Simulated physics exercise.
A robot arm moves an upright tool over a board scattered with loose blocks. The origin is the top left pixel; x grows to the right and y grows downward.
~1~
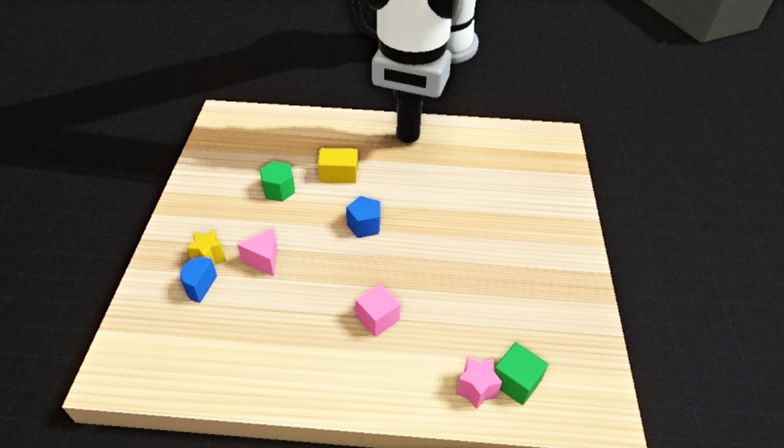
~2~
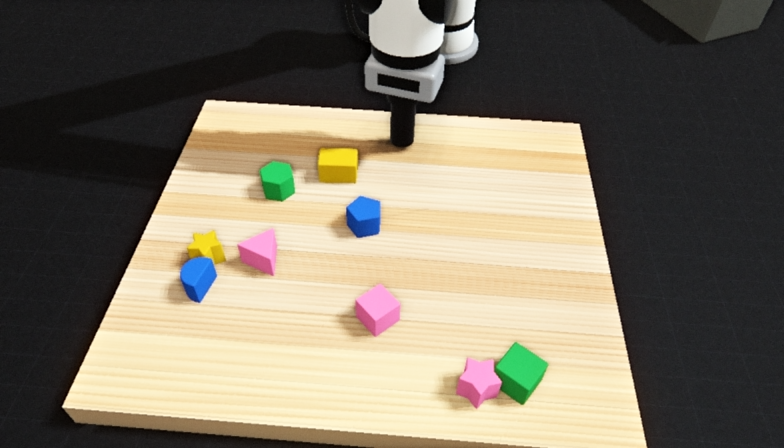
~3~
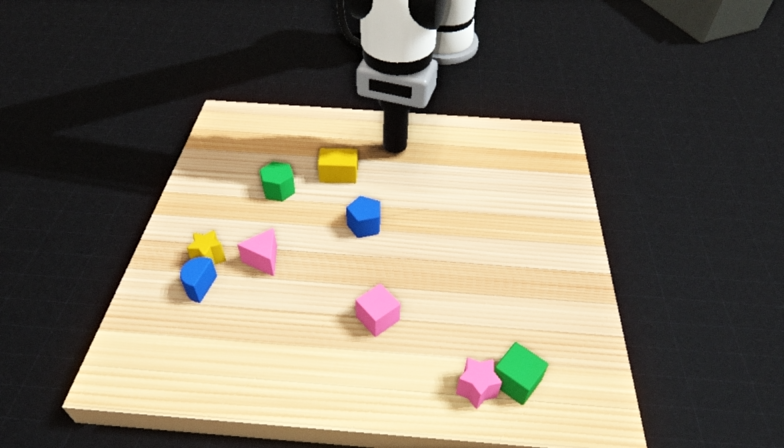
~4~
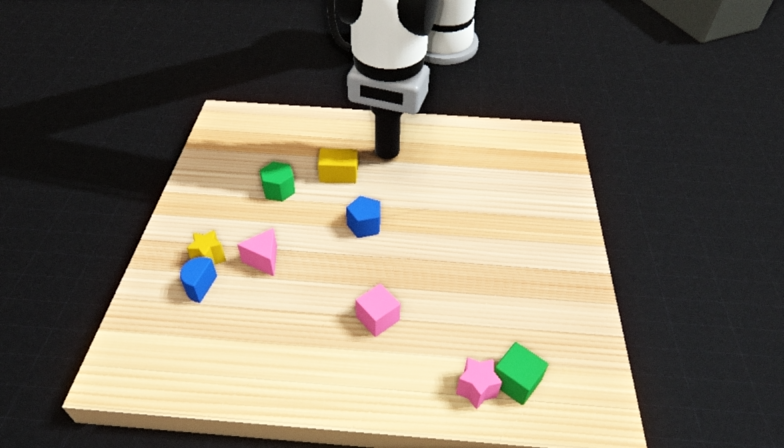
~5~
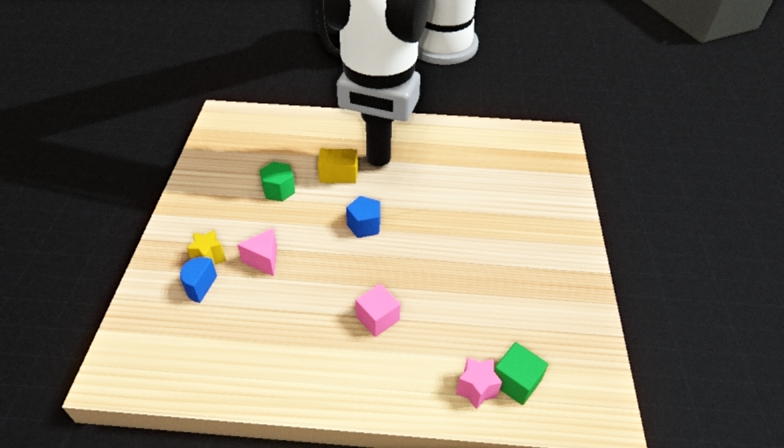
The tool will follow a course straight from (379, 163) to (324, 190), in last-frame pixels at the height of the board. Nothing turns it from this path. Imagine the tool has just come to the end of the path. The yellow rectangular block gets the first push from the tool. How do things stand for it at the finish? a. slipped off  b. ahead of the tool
b - ahead of the tool.
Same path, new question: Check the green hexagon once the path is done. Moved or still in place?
The block in question is displaced by the end.
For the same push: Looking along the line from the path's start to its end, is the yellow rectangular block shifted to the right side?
That would be a yes.
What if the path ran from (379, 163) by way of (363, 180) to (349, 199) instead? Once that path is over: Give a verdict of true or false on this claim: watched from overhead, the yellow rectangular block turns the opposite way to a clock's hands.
The statement is incorrect.
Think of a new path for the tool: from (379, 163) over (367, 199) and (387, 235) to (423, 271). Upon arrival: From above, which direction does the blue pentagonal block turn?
From overhead, the rotation is clockwise.
On the path given first. Halfway along, tool (351, 171); yellow rectangular block (318, 161).
At the end, tool (323, 185); green hexagon (251, 175); yellow rectangular block (289, 169); blue pentagonal block unmoved.
